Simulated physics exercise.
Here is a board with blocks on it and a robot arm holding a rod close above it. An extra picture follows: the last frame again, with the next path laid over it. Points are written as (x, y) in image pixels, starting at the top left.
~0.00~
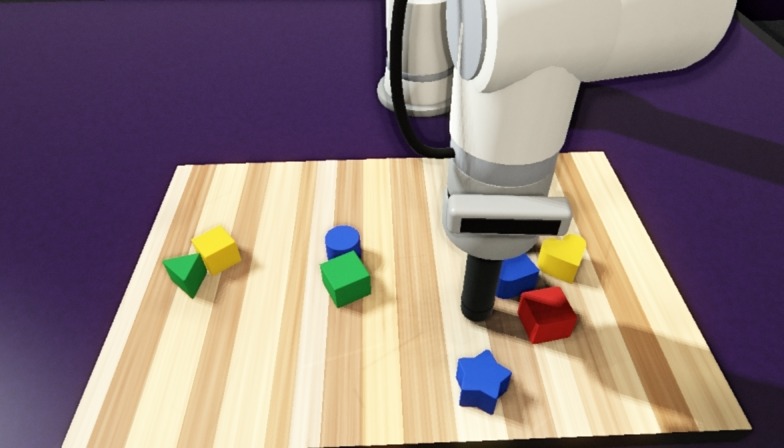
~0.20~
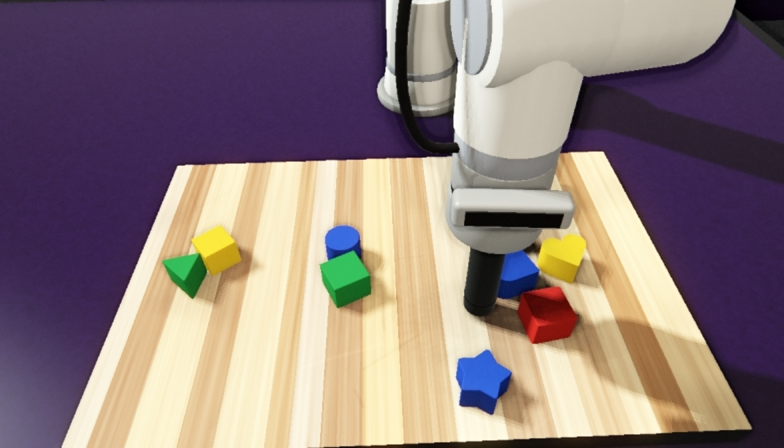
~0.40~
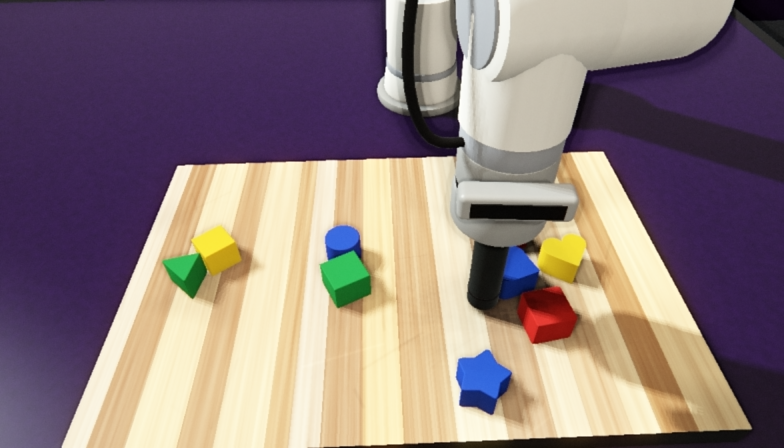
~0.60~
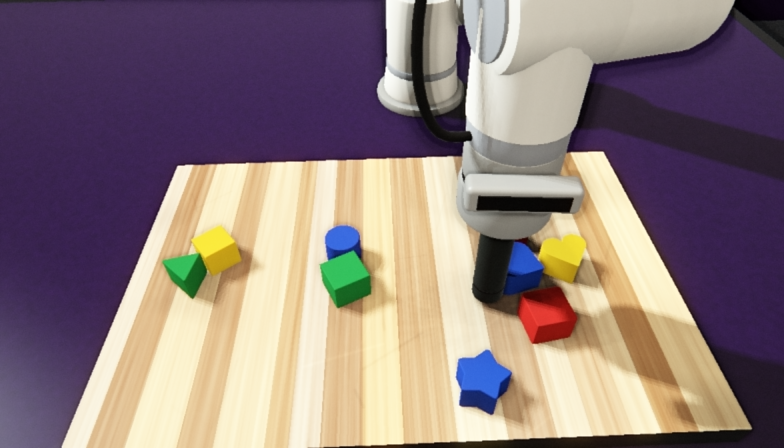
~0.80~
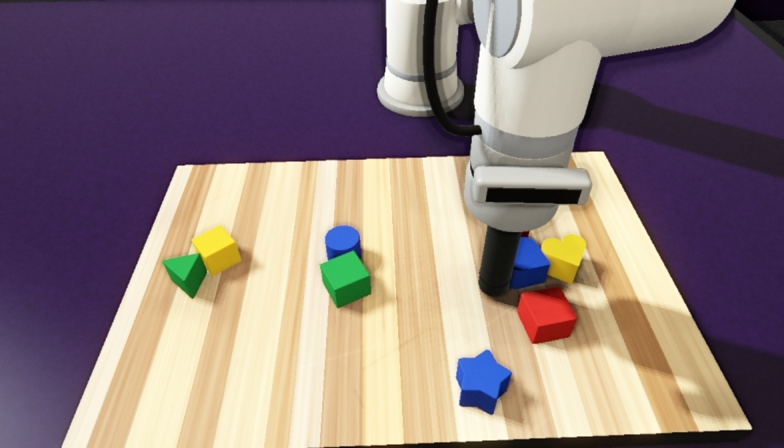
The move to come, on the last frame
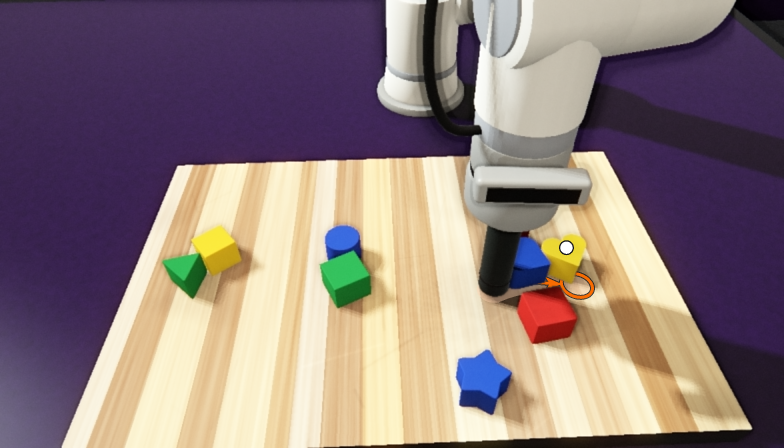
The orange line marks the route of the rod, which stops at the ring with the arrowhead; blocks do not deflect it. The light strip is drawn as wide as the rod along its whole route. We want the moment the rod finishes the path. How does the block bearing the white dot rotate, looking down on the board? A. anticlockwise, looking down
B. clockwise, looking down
B: Clockwise, looking down.
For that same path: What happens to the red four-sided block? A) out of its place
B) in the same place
I choose B.
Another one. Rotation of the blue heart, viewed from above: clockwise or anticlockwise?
From above, it turns counterclockwise.
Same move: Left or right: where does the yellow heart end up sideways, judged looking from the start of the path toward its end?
That's a shift to the left.
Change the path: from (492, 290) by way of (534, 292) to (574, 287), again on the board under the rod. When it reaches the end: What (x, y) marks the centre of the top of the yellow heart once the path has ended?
It is going to be at (581, 236).
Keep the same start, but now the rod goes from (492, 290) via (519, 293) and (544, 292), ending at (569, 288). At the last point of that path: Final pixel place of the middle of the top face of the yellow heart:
I'd place it at (581, 236), taking the centre of its top.
Path on the board, from (492, 290) by way of (518, 283) and (547, 283) to (577, 285); the dot is on the yellow heart.
What follows on the original path. Halfway along, rod at (534, 277); blue heart at (550, 238), turned 45° anticlockwise; yellow heart at (589, 235), turned 55° clockwise.
At the end, rod at (579, 280); blue heart at (556, 237), turned 75° anticlockwise; red four-sided block in place; yellow heart at (589, 235), turned 55° clockwise.
